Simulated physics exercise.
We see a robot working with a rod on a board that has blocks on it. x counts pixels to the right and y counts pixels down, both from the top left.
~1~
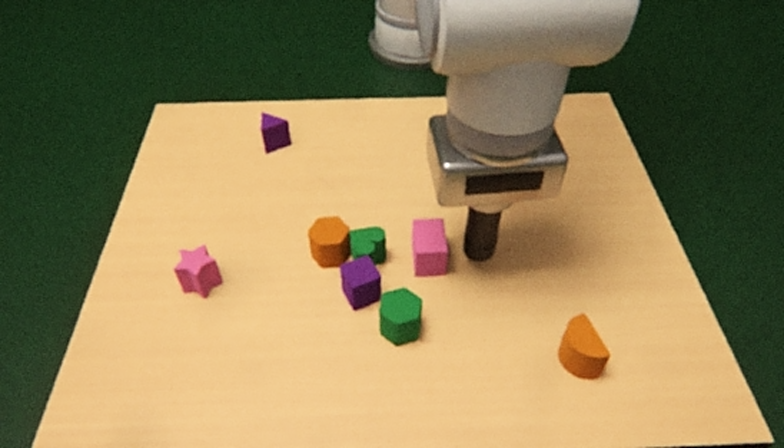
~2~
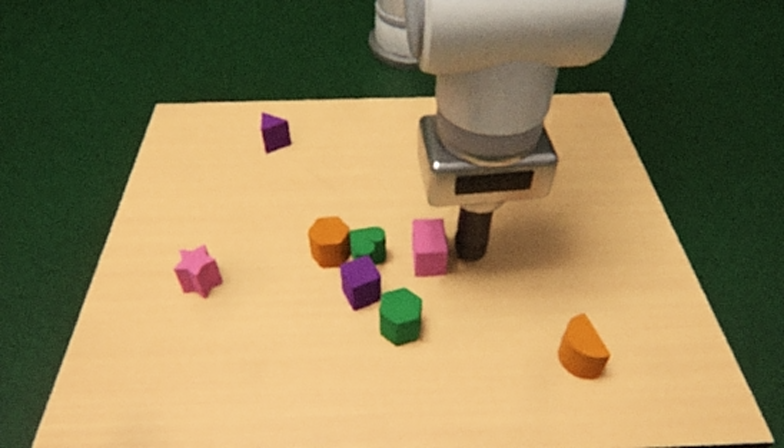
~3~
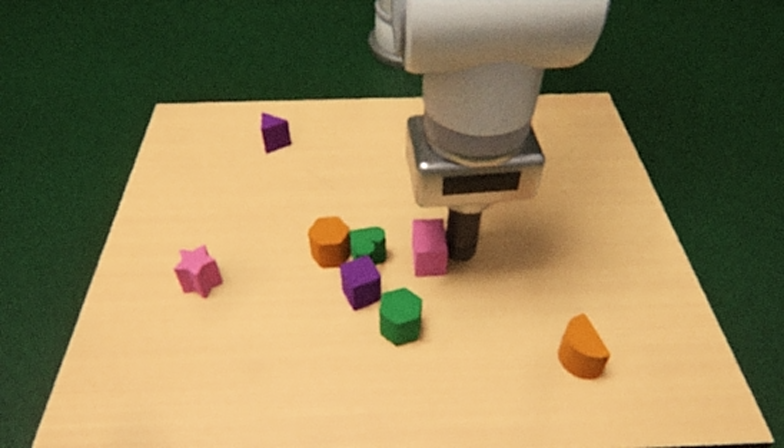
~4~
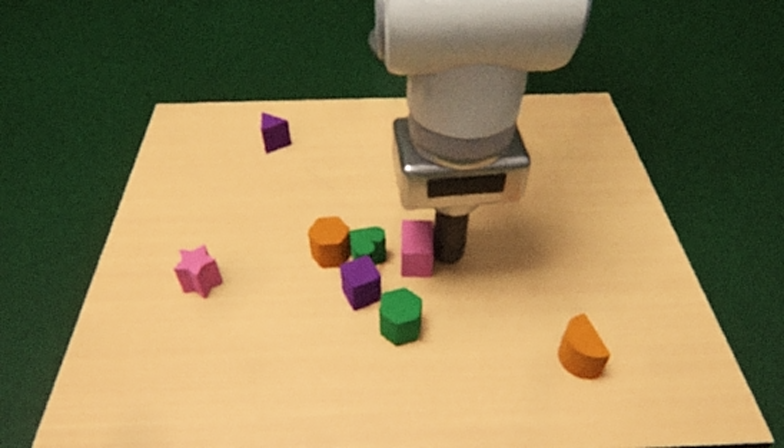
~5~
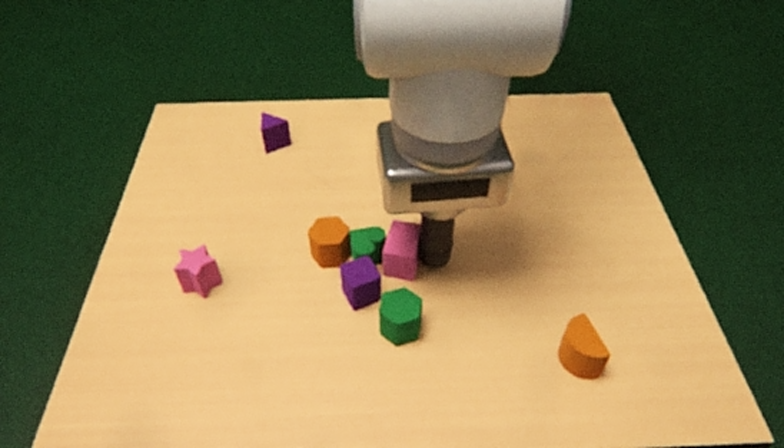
A white and grey robot arm with a dark rod stands over a pale wooden board on a dark green surface, seen from above at a fixed angle. Orange, green, purple and pink blocks cluster near the middle, with a pink star at left, a purple triangular block at upper left and an orange half-round one at lower right. The rod slides left and pushes the pink rectangular block slightly left, towards the green heart.
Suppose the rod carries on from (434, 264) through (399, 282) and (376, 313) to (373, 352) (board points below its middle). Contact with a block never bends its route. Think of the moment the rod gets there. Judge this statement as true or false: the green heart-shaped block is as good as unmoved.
That is false.
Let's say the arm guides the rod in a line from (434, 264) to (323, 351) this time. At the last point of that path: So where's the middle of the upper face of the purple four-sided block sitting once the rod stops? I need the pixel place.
For the centre of its top, I'd go with (338, 276).
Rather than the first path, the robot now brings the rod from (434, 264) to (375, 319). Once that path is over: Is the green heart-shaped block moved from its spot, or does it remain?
It is carried off its spot.
What follows on the original path. One third of the way, rod at (398, 276); orange six-sided block at (310, 226), turned 25° anticlockwise; purple four-sided block at (357, 272), turned 15° anticlockwise; green heart-shaped block at (344, 232); pink rectangular block at (374, 241), turned 30° clockwise.
Two thirds of the way, rod at (376, 306); orange six-sided block at (310, 226), turned 25° anticlockwise; purple four-sided block at (343, 279), turned 35° clockwise; green heart-shaped block at (344, 232); green six-sided block at (402, 312), turned 25° anticlockwise; pink rectangular block at (374, 241), turned 30° clockwise.
At the end, rod at (372, 346); orange six-sided block at (310, 226), turned 25° anticlockwise; purple four-sided block at (343, 280), turned 35° clockwise; green heart-shaped block at (344, 232); green six-sided block at (412, 327), turned 70° anticlockwise; pink rectangular block at (374, 241), turned 30° clockwise.
